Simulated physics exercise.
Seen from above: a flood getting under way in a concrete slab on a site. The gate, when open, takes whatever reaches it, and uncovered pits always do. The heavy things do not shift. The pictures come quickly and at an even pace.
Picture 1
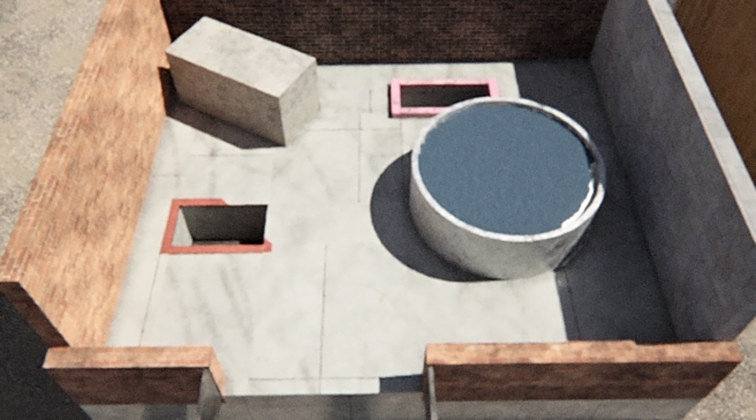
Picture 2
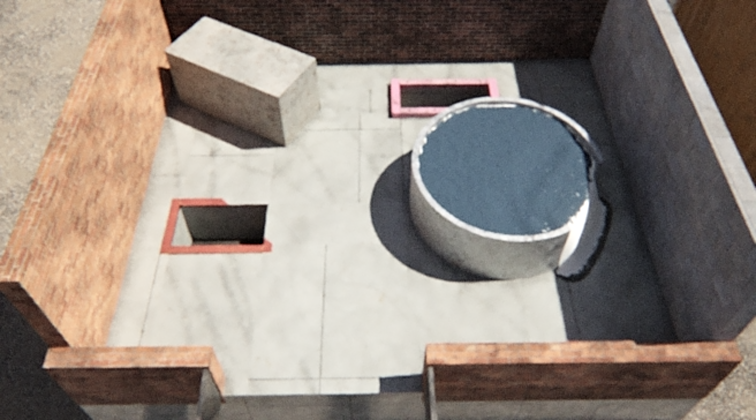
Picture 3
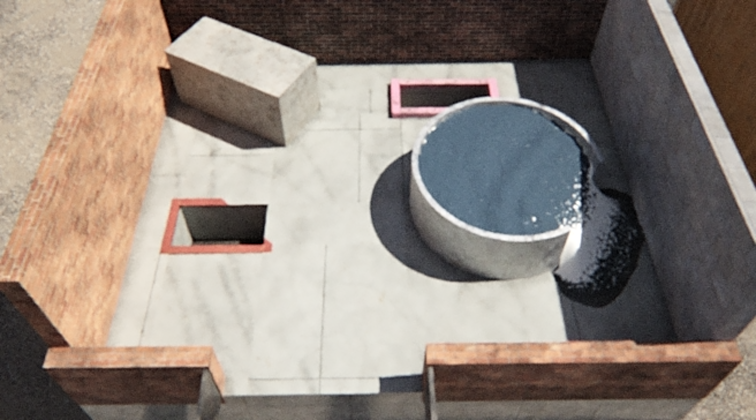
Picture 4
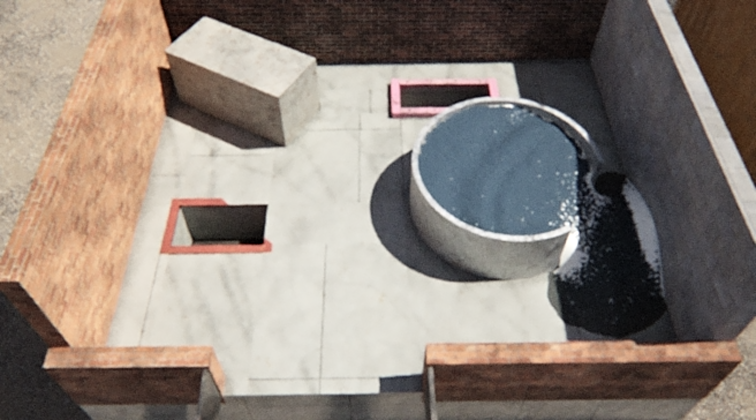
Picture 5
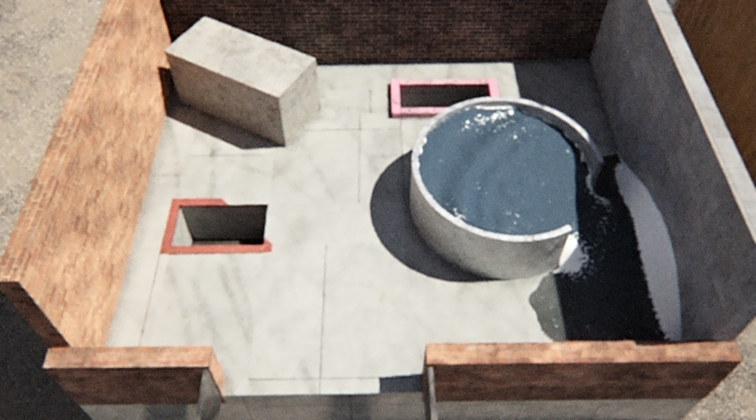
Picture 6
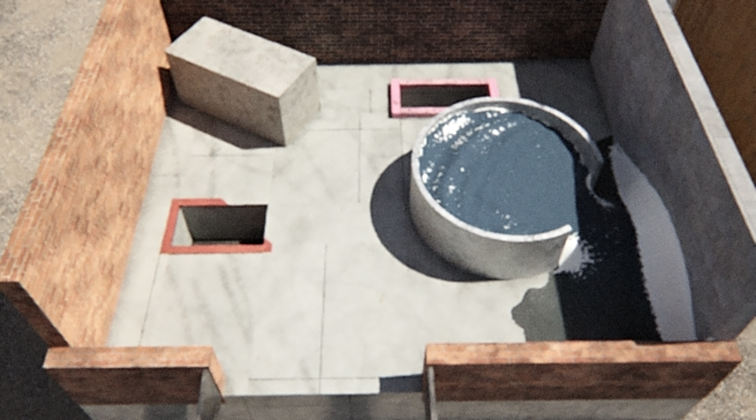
In the video, a round pool full of water stands in a walled concrete yard with openings in its floor, then its right side opens and water pours out, spreading across the floor toward the right wall and the front.
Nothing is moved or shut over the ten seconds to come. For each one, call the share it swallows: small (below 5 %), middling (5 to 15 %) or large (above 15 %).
Calls: Gate - middling; red pit - large; pink pit - small.
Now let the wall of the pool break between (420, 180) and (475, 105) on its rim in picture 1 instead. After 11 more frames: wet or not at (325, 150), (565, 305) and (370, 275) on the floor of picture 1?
One after the other: Wet, clear, dry.
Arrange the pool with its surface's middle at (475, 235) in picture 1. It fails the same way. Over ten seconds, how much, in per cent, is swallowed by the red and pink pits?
Per cent: Red 10, pink 8.
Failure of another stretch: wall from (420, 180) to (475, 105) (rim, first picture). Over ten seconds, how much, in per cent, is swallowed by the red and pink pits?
In percent: Red 35, pink 10.
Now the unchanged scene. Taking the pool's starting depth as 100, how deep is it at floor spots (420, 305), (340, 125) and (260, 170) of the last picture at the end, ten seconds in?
Roughly 6 per cent, 4 per cent and 8 per cent.
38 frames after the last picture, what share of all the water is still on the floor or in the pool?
86 %.
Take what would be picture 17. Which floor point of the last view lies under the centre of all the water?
That puts it at around (536, 237).
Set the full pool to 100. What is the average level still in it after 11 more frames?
By my count, 52 per cent.
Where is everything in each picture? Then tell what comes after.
The first frame shows the round pool at (507, 167) is whole and still.
In the second frame, water pours out at (585, 224) and has run to a hidden place.
In the third frame, water pours out at (584, 226) and has run to (632, 203).
In the fourth frame, the front is at (626, 327), out from the gap at (583, 228).
In the fifth frame, water pours out at (583, 228) and has run to a hidden place.
In the sixth frame, water pours out at (583, 227) and has run to a hidden place.
A moment on, water covers 20 % of the floor; the gate 0 %, the red pit 0 %, the pink pit 0 %.
Next, water covers 40 % of the floor; the gate 0 %, the red pit 0 %, the pink pit 0 %.
Then, water covers 70 % of the floor; the gate 1 %, the red pit 3 %, the pink pit 0 %.
Later, water covers 90 % of the floor; the gate 3 %, the red pit 10 %, the pink pit 0 %.
In the end, water covers 95 % of the floor; the gate 8 %, the red pit 22 %, the pink pit 0 %.
